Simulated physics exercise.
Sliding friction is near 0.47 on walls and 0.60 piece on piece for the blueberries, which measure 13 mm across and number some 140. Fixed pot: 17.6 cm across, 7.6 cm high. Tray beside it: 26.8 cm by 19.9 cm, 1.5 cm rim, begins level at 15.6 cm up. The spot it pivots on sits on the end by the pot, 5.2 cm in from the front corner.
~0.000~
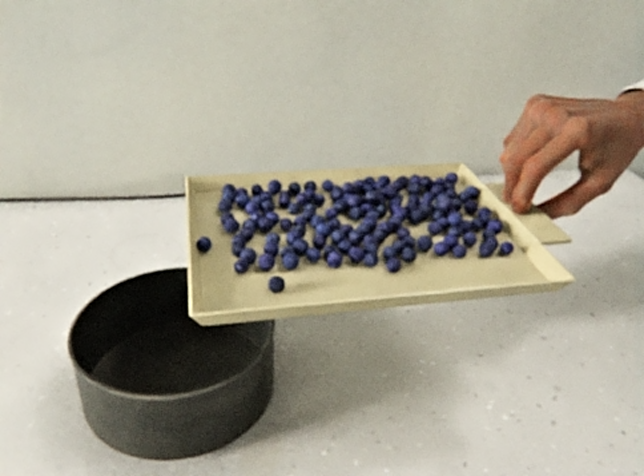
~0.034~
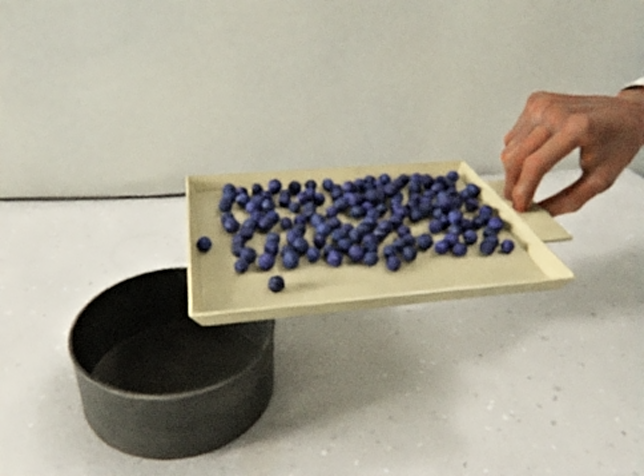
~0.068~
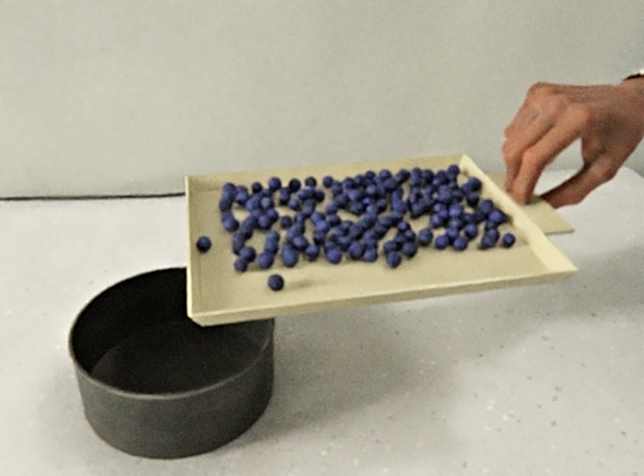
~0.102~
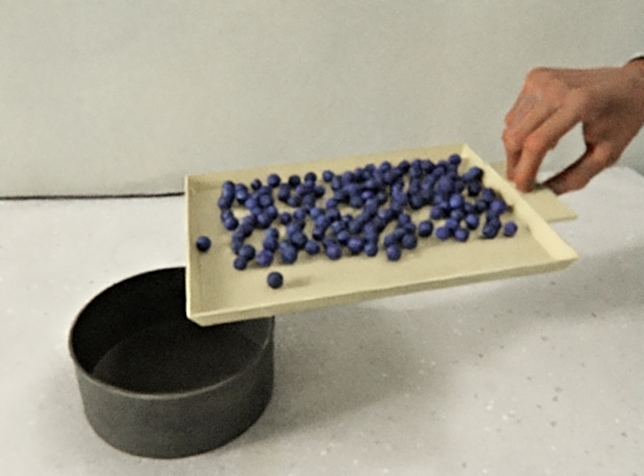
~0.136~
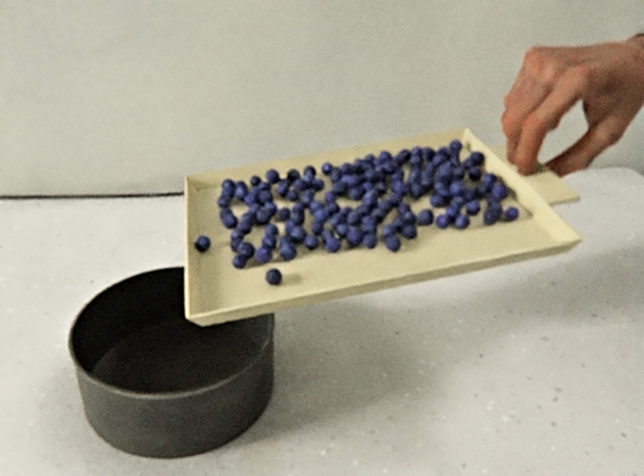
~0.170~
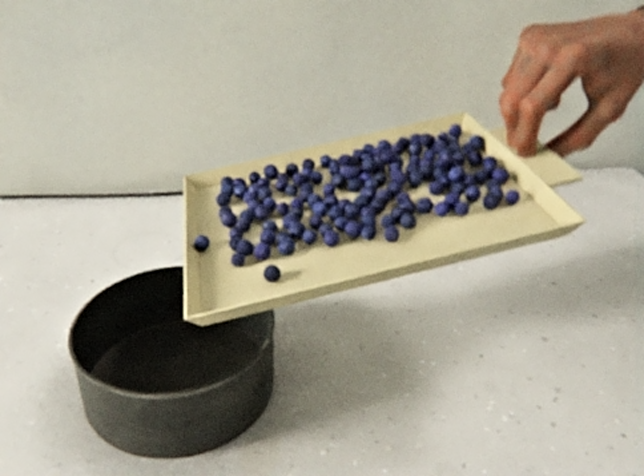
On a pale speckled counter, a hand held a cream tray of small blue balls beside a dark round pot, then raised the tray's right end slightly while its left end stayed low.
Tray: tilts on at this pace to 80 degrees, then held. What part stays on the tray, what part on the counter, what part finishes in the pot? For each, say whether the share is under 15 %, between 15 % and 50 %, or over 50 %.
Tray: Minimal; counter: Moderate; pot: Predominant.
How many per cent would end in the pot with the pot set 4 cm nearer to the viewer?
My estimate: Some 65 per cent.
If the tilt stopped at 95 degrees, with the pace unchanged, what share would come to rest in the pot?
The pot would get around 70 per cent.
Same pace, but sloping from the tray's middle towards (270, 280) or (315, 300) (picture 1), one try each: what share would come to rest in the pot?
Approximately 15 percent, then 0 percent.
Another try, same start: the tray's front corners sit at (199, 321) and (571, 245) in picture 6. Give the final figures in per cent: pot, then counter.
Pot 5, counter 95.
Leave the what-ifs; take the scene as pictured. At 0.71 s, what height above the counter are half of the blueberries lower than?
Roughly 16 cm.
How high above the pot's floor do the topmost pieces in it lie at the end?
I'd say near 2.5 centimetres.
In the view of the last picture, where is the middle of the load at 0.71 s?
Load centre: About (170, 234) px.
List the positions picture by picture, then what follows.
Tray tilt 0 degrees, front corners at (202, 308) and (562, 274); middle of the pieces at (357, 214); pot at (174, 322), in the first picture.
Tray tilt 1 degrees, front corners at (201, 308) and (563, 272); middle of the pieces at (357, 212), in the second picture.
Tray tilt 2 degrees, front corners at (201, 308) and (564, 265); middle of the pieces at (357, 209), in the third picture.
Tray tilt 5 degrees, front corners at (199, 308) and (567, 253), lowest corner left front; middle of the pieces at (357, 203), in the fourth picture.
Tray tilt 8 degrees, front corners at (198, 309) and (569, 235), lowest corner left front; middle of the pieces at (356, 194), in the fifth picture.
Tray tilt 11 degrees, front corners at (196, 309) and (570, 217), lowest corner left front; middle of the pieces at (355, 186); pot at (175, 321). The tray's pace is about 105 degrees a second, in the sixth picture.
After 0.49 s, tilt 45 degrees; the tray holds 100 %, the pot 0 %.
After 0.71 s, tilt 68 degrees; the tray holds 65 %, the pot 5 %.
Then, at 1.04 s, tilt 80 degrees; the tray holds 5 %, the pot 60 %.
In the end, at 1.8 s, tray 0 %, counter 30 %, pot 70 %.
